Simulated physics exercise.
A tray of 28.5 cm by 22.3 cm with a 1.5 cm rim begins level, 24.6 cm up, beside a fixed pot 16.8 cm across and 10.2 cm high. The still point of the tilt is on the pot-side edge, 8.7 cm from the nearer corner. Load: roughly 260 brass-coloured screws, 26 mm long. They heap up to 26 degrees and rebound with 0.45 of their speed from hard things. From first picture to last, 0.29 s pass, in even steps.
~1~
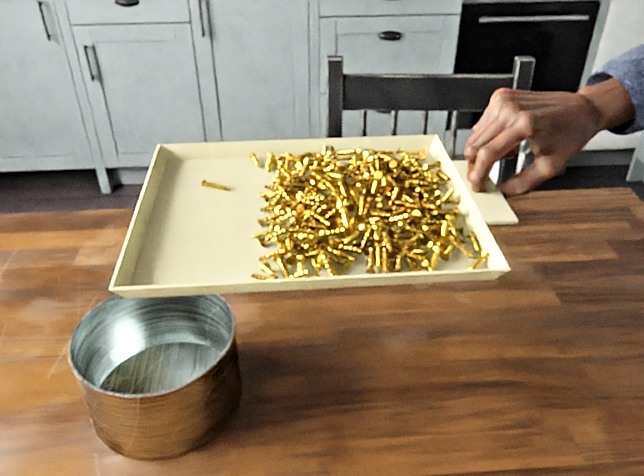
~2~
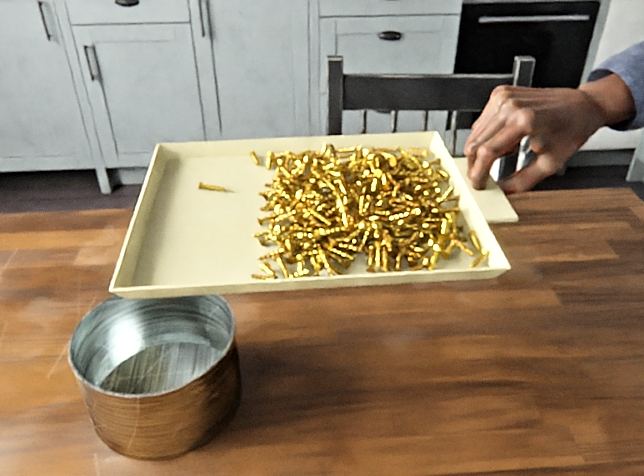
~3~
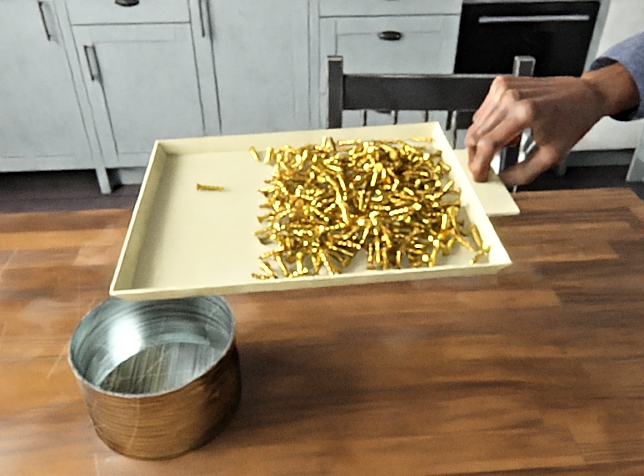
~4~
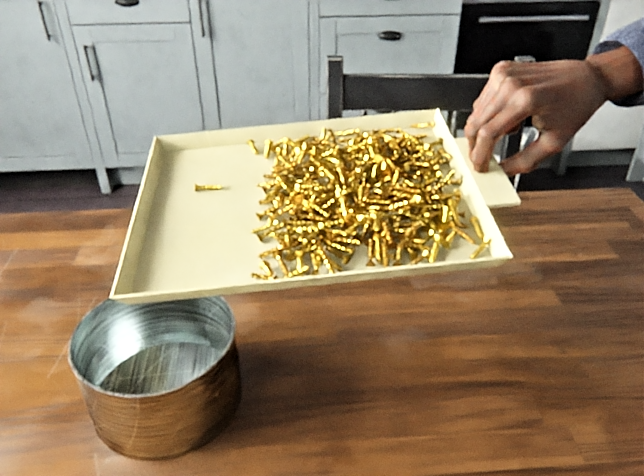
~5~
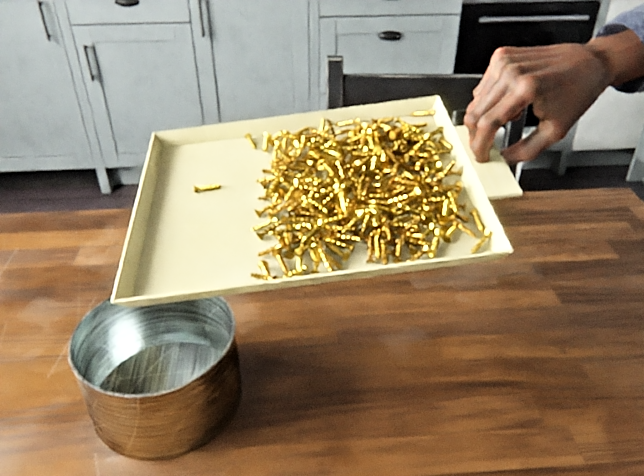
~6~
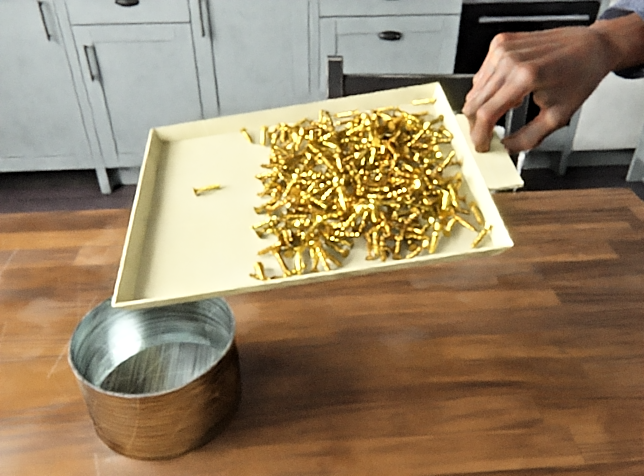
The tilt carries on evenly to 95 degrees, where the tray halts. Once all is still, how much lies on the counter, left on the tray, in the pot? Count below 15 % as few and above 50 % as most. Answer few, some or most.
On the counter: Most; left on the tray: Few; in the pot: Few.
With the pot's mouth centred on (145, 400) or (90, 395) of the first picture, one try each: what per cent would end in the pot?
Some 90 and 50 per cent.
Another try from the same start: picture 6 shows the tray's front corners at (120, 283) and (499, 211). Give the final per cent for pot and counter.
Pot 60, counter 40.
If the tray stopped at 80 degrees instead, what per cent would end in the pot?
In that case some 0 per cent.
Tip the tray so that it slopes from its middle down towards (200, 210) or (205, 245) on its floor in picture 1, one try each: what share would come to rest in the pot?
Some 60 and 20 per cent.
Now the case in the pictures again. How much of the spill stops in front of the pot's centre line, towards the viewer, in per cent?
Some 100 per cent.
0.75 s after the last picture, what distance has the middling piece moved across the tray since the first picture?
Roughly 18 cm.
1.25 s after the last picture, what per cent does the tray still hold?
About 0 per cent.
Then, 0.75 s after the last picture, tilt 51 degrees; the tray holds 70 %, the pot 0 %.
Then, 1.25 s after the last picture, tilt 77 degrees; the tray holds 0 %, the pot 5 %.
Then, 1.82 s after the last picture, tilt 95 degrees; the tray holds 0 %, the pot 5 %.
In the end, counter 95 %, tray 0 %, pot 5 %.
